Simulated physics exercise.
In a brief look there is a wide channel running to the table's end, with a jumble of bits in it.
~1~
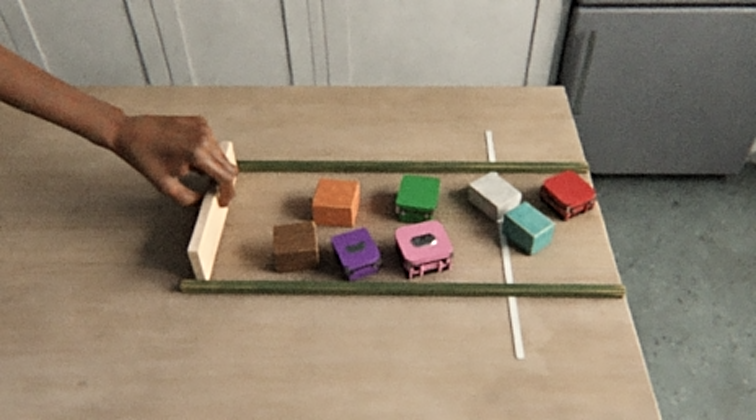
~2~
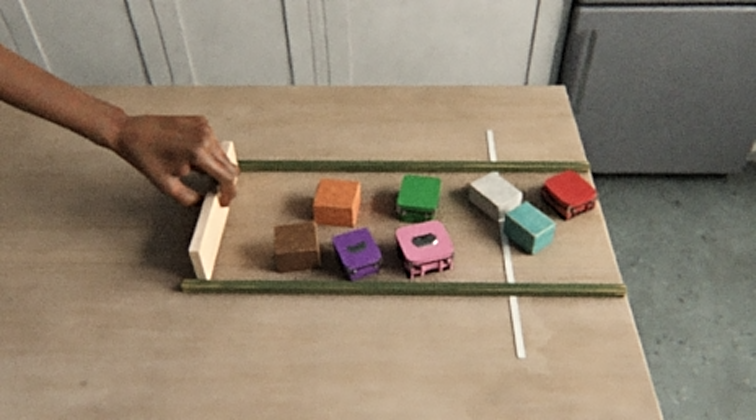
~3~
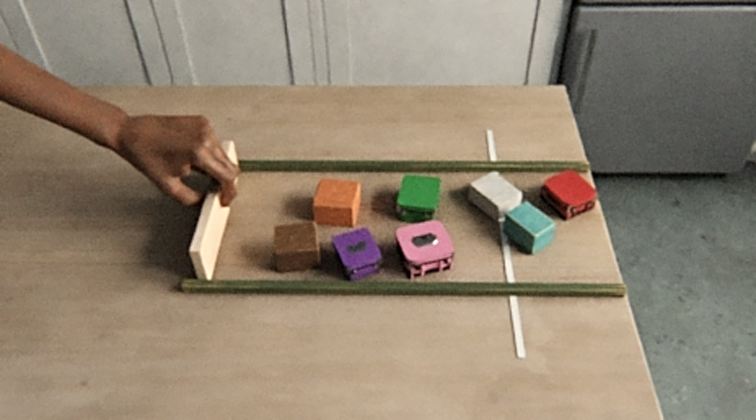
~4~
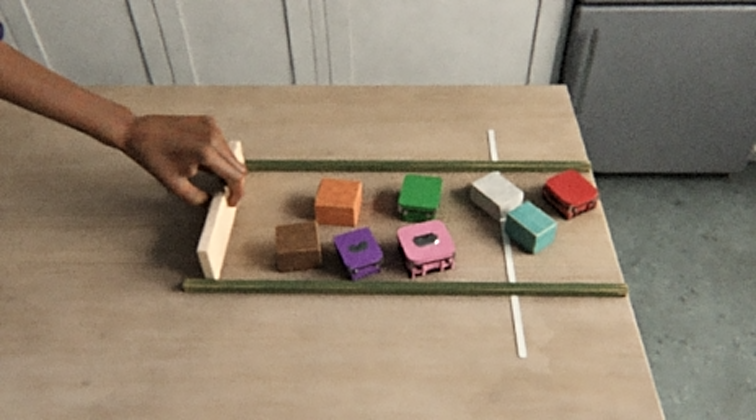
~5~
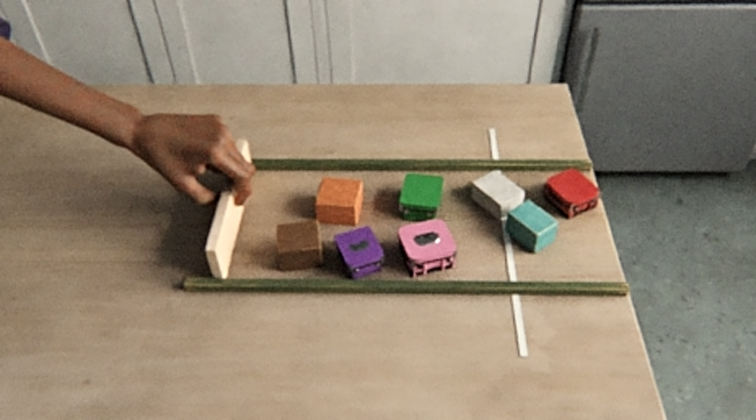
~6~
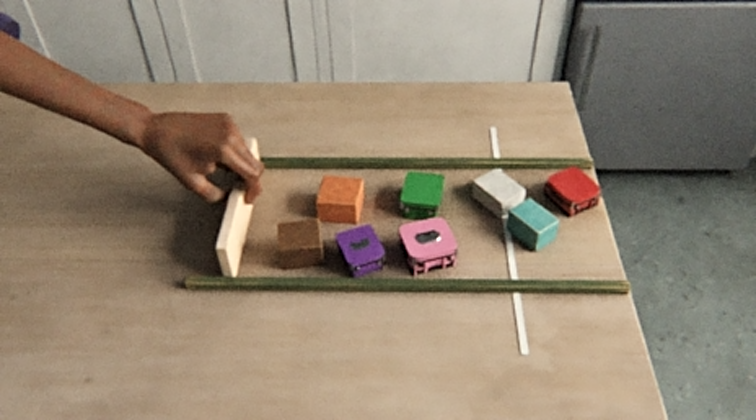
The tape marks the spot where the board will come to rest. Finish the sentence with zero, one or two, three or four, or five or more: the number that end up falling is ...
The number that end up falling is one or two.
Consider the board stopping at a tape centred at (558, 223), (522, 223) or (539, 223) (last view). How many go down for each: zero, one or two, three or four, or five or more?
Taking the tapes one at a time, the count is at least five, then three or four, then three or four.
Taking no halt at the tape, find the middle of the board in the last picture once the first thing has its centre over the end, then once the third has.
First about (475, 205), next about (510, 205).
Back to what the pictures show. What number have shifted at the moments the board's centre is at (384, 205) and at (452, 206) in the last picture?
At first I count 5, and then 8.
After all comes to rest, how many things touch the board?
That number would be 2.
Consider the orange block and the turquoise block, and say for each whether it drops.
Orange block: Stays; turquoise block: Stays.
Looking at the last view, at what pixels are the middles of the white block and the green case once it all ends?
Listed in order, first is (597, 189) and the other is (563, 193).
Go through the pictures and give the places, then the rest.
In the first frame, red case (567, 196); turquoise block (528, 228); white block (494, 197); board (215, 208); tape (502, 226).
In the second frame, turquoise block (529, 228); orange block (337, 202).
In the third frame, white block (495, 196); purple case (357, 255).
In the fourth frame, red case (570, 195); green case (421, 199).
In the fifth frame, turquoise block (531, 227); board (231, 206).
In the sixth frame, red case (572, 192); turquoise block (532, 225); white block (498, 193); board (241, 205); tape (506, 222).
Soon after, none off yet; red case at rest near (572, 192); turquoise block at rest near (532, 225); white block at rest near (498, 193).
After that, none off yet; red case at rest near (572, 192); turquoise block displaced a little near (551, 221); white block displaced about its own width near (524, 192).
In the end, the number that fall off is one or two; gone, red case.
